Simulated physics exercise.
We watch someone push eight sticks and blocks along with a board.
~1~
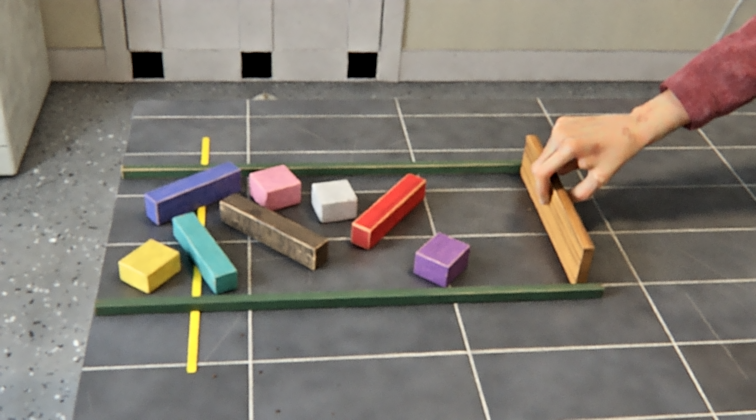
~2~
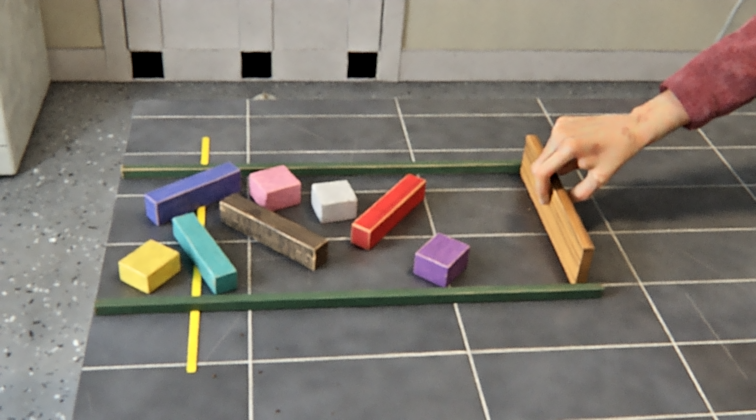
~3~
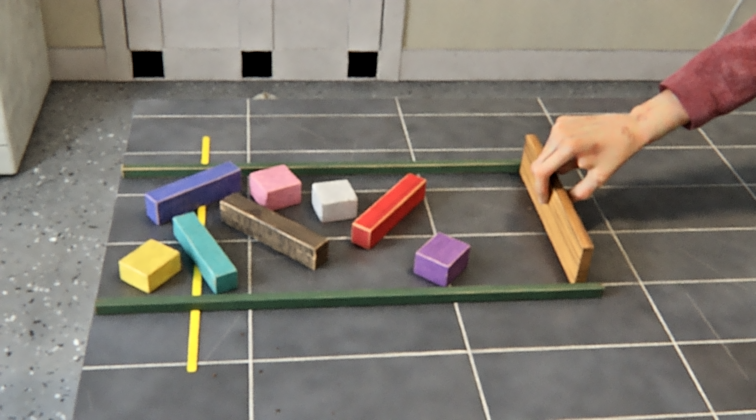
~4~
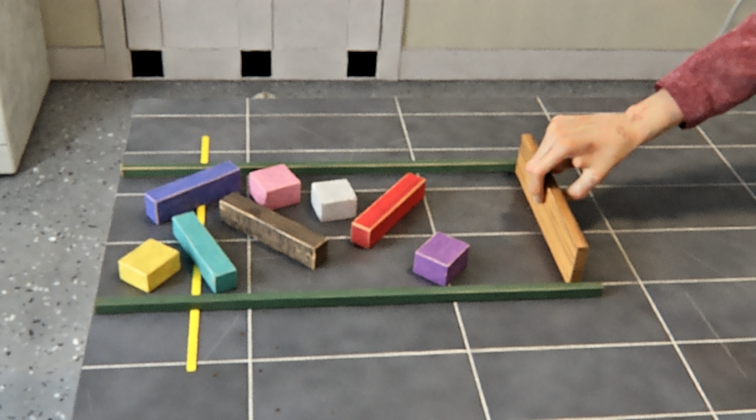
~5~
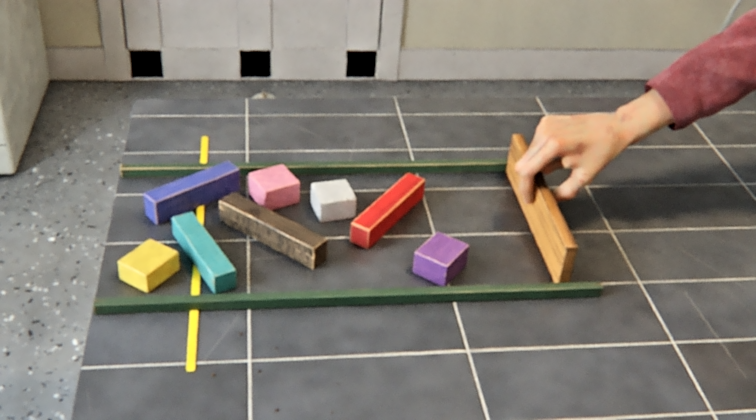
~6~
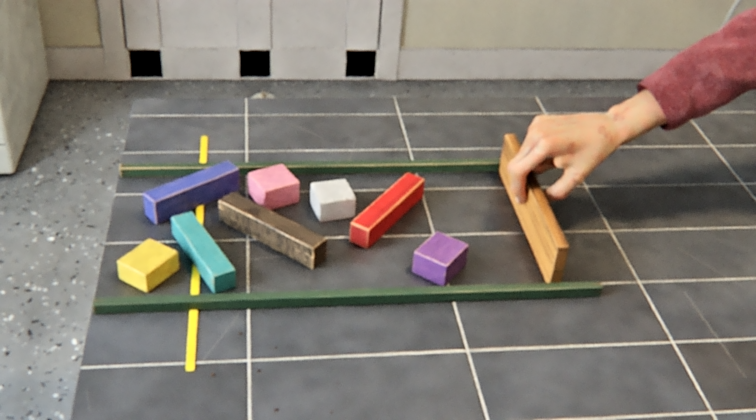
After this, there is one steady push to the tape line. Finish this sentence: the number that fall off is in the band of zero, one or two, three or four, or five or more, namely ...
Namely one or two.
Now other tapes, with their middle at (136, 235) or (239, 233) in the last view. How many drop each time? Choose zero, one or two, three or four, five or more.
One after another: 5 or more; no fall at all.
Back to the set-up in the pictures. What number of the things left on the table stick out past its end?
Tally: 2.
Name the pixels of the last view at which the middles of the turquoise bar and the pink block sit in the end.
Final positions - turquoise bar around (121, 255), pink block around (151, 180).
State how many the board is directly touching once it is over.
It ends up touching 2.
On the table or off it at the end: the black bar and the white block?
The black bar keeps its spot and the white block keeps its spot.
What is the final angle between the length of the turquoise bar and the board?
Angle: Close to 25 degrees.
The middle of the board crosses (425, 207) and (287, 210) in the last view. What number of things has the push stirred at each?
2 and 6.
Early on, none off yet; yellow block at rest near (149, 265); blue bar at rest near (193, 191); turquoise bar at rest near (203, 251).
A while later, none off yet; yellow block at rest near (149, 265); blue bar travelled a little near (178, 190); turquoise bar at rest near (203, 251).
Finally, the number that fall off is one or two; lost, blue bar and yellow block.
